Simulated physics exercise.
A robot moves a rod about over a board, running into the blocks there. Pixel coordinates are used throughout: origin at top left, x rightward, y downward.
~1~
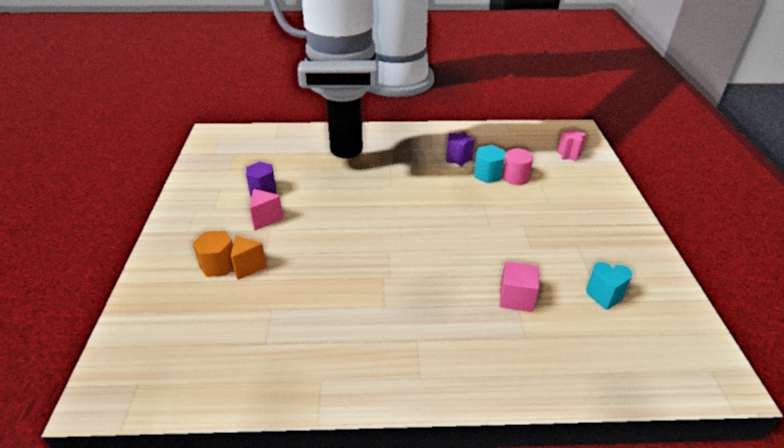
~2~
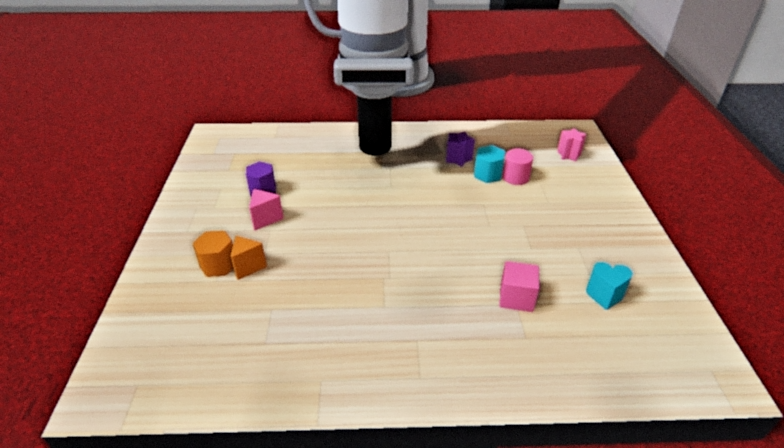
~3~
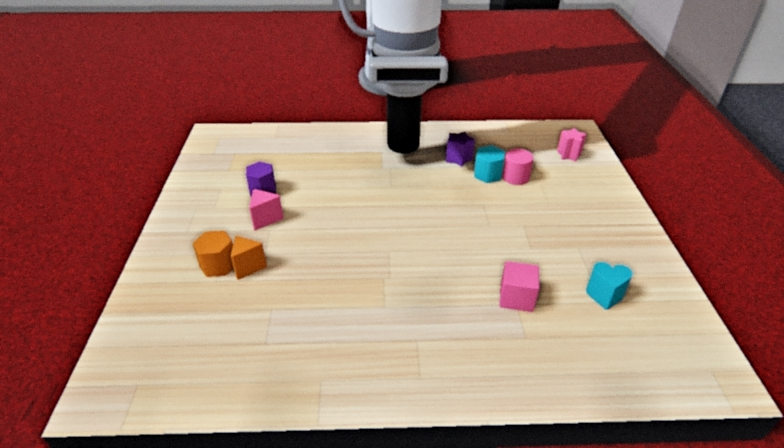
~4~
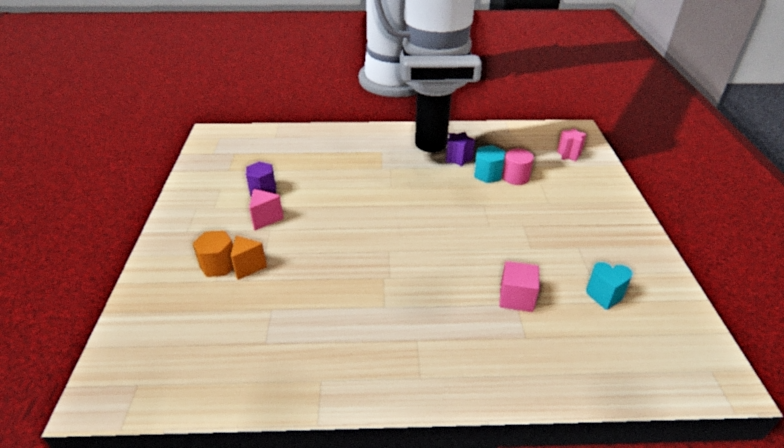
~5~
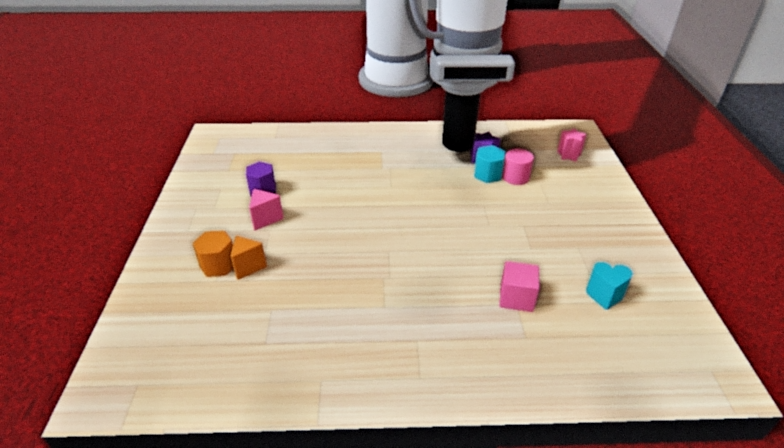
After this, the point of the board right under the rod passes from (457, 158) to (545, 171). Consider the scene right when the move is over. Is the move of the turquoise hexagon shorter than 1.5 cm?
Final answer: No.
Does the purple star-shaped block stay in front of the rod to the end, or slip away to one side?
Pushed ahead.
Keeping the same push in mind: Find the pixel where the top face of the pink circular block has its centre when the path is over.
Expect it around (549, 166).
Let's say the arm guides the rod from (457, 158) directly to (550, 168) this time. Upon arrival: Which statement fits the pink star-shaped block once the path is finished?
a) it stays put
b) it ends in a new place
I'll go with b - it ends in a new place.
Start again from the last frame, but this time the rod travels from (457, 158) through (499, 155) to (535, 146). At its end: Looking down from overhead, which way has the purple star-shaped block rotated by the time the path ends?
The block turns clockwise.
The first path, step by step. One third of the way, rod (488, 149); purple star-shaped block (516, 140); turquoise hexagon (497, 158); pink circular block (526, 158).
Two thirds of the way, rod (518, 153); purple star-shaped block (546, 143), turned 15° anticlockwise; turquoise hexagon (501, 159), turned 30° clockwise; pink circular block (535, 161).
At the end, rod (548, 158); purple star-shaped block (572, 144), turned 25° anticlockwise; turquoise hexagon (501, 159), turned 30° clockwise; pink circular block (549, 166); pink star-shaped block (577, 133).
